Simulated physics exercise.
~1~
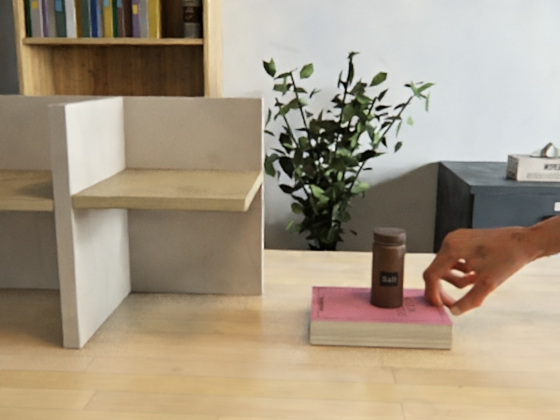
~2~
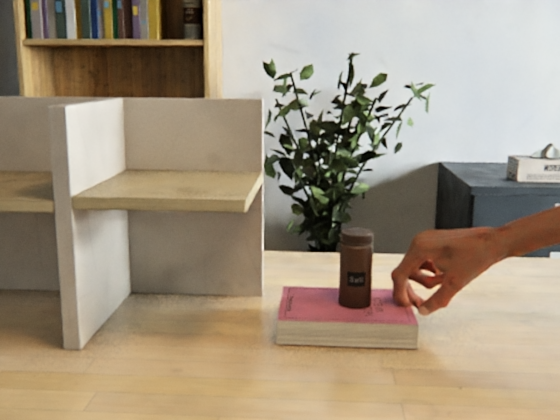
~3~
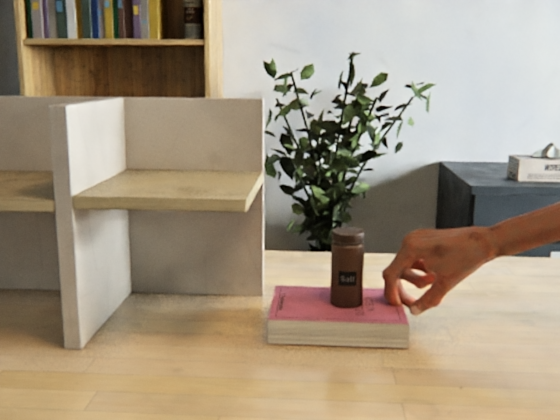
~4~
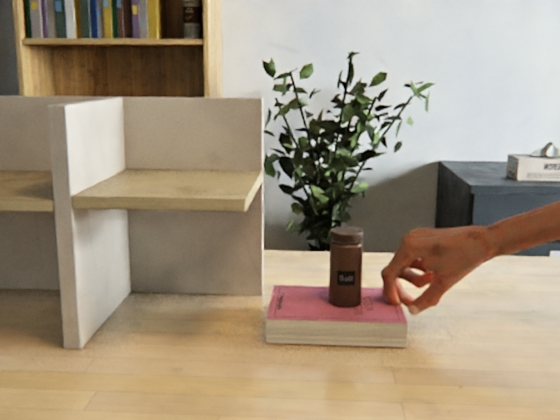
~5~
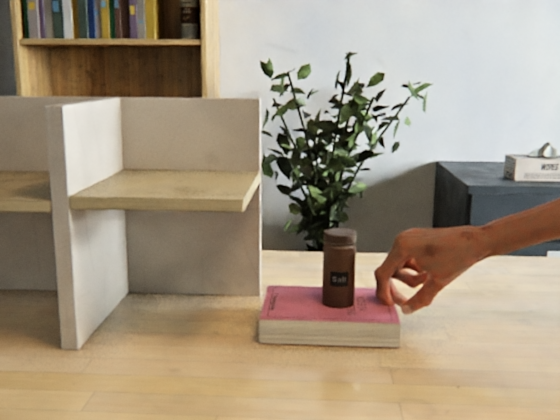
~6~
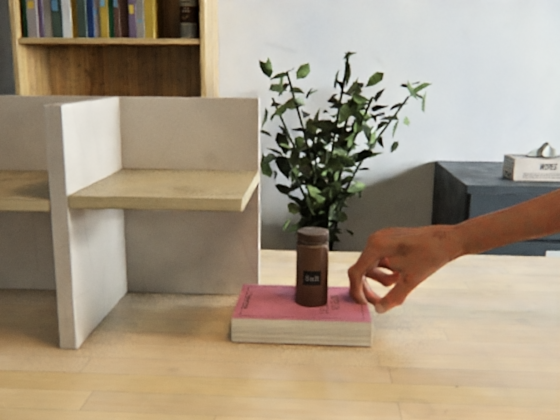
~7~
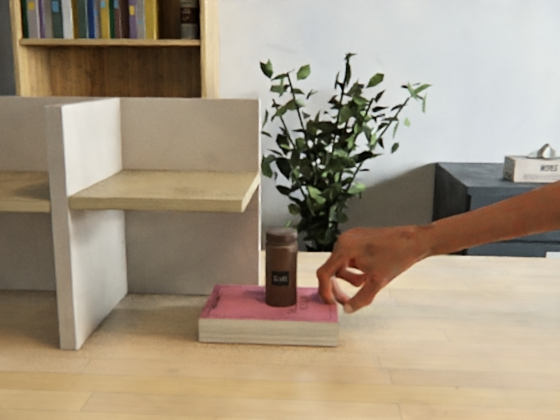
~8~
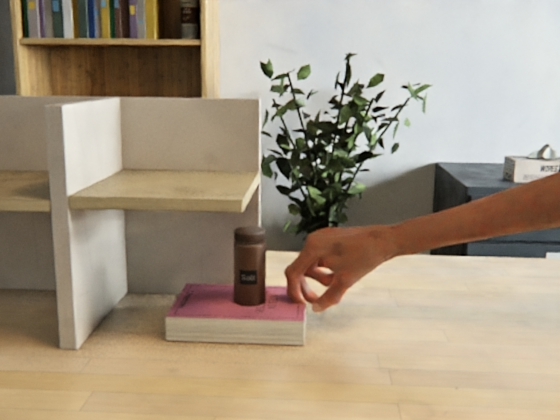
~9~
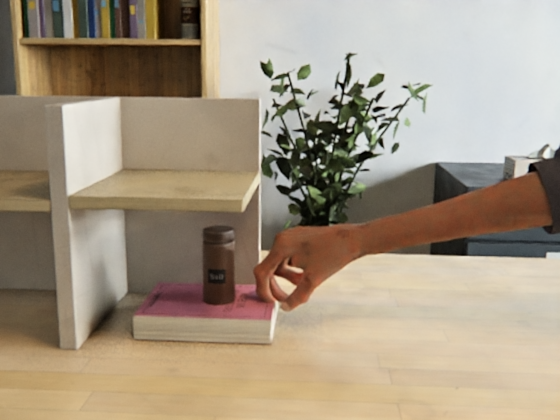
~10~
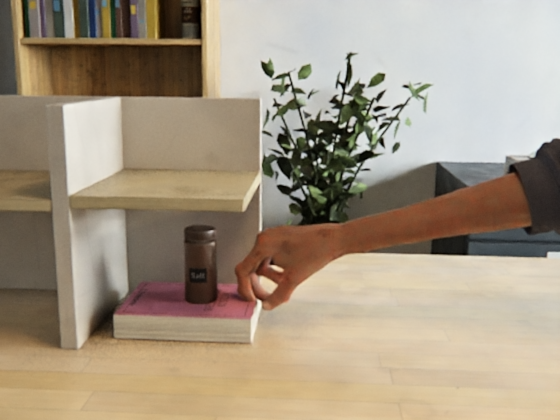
On a wooden table, a hand slides a pink book carrying a brown bottle left beneath a shelf.
